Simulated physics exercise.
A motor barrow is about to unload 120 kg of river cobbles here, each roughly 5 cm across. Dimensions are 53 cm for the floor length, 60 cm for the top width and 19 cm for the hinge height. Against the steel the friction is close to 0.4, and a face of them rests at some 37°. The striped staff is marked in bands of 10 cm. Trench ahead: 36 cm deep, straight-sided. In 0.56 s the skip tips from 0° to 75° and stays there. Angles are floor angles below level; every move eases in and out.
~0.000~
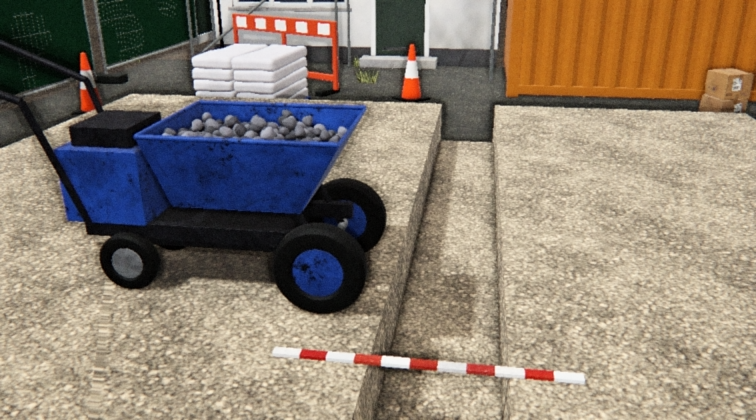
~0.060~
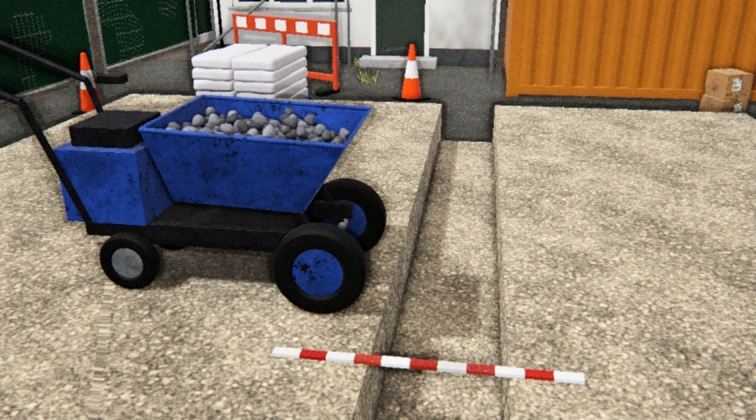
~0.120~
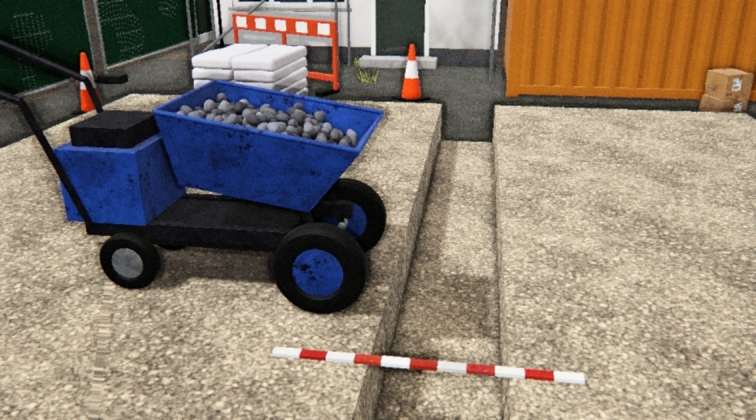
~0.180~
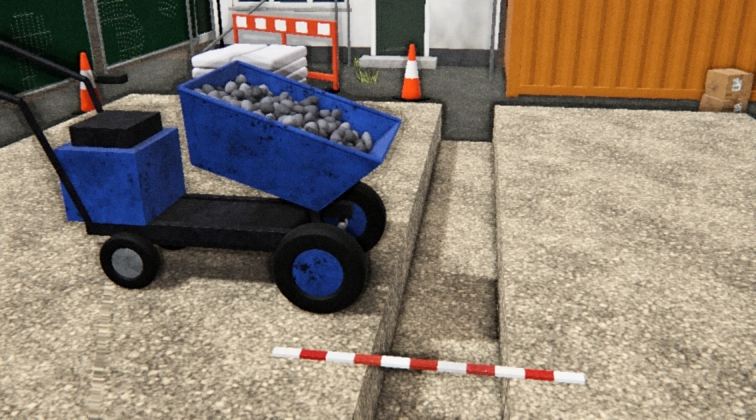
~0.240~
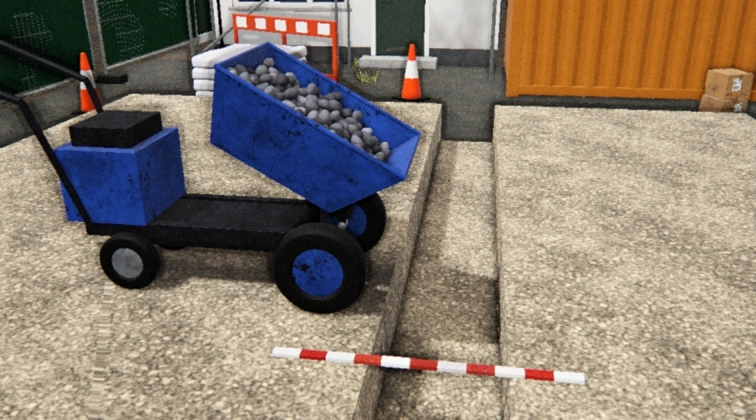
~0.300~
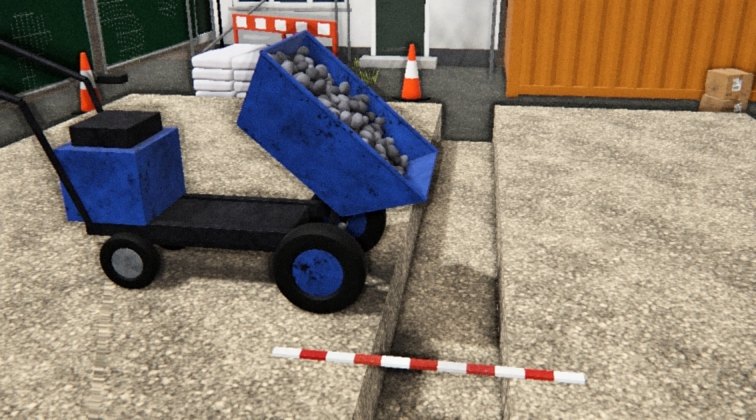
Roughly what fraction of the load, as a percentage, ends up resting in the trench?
Roughly 34 per cent of the load.
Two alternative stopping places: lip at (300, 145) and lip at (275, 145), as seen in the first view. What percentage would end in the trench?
About 60 per cent first, then about 80 per cent.
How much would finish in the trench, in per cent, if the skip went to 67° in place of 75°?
Close to 30 per cent then.
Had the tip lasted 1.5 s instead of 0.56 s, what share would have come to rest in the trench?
That works out at about 65 in a hundred.
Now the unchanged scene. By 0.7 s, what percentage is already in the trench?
By that moment, roughly 15 per cent of the load.
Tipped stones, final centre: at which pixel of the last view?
The stones end up centred near (555, 293).
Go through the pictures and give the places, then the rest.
Lip at (338, 146), floor tilted 0°, highest stones at (254, 123), in the first picture.
Lip at (344, 147), floor tilted 2°, highest stones at (240, 119); the stones move at 0.6 m/s on average, in the second picture.
Lip at (360, 152), floor tilted 9°, highest stones at (232, 107); the stones move at 1.2 m/s on average, in the third picture.
The skip is at 18°, its lip at (381, 162); the top of the load is at (243, 90); the stones move at 1.6 m/s on average, in the fourth picture.
Lip at (405, 179), floor tilted 30°, highest stones at (266, 72); the stones move at 1.8 m/s on average, in the fifth picture.
Lip at (426, 200), floor tilted 42°, highest stones at (300, 61); the stones move at 1.9 m/s on average, in the sixth picture.
After 0.4 s the floor is at 63°; 100 % in the skip; the foremost stones are at (436, 213).
After 0.7 s the floor is at 75°; 60 % in the skip, 13 % in the trench, 26 % past the trench; the foremost stones are at (552, 270).
After 1.0 s the floor is at 75°; 12 % in the skip, 21 % in the trench, 67 % past the trench; the foremost stones are past the picture's edge.
After 3.0 s the floor is at 75°; 0 % in the skip, 34 % in the trench, 66 % past the trench; the foremost stones are past the picture's edge.
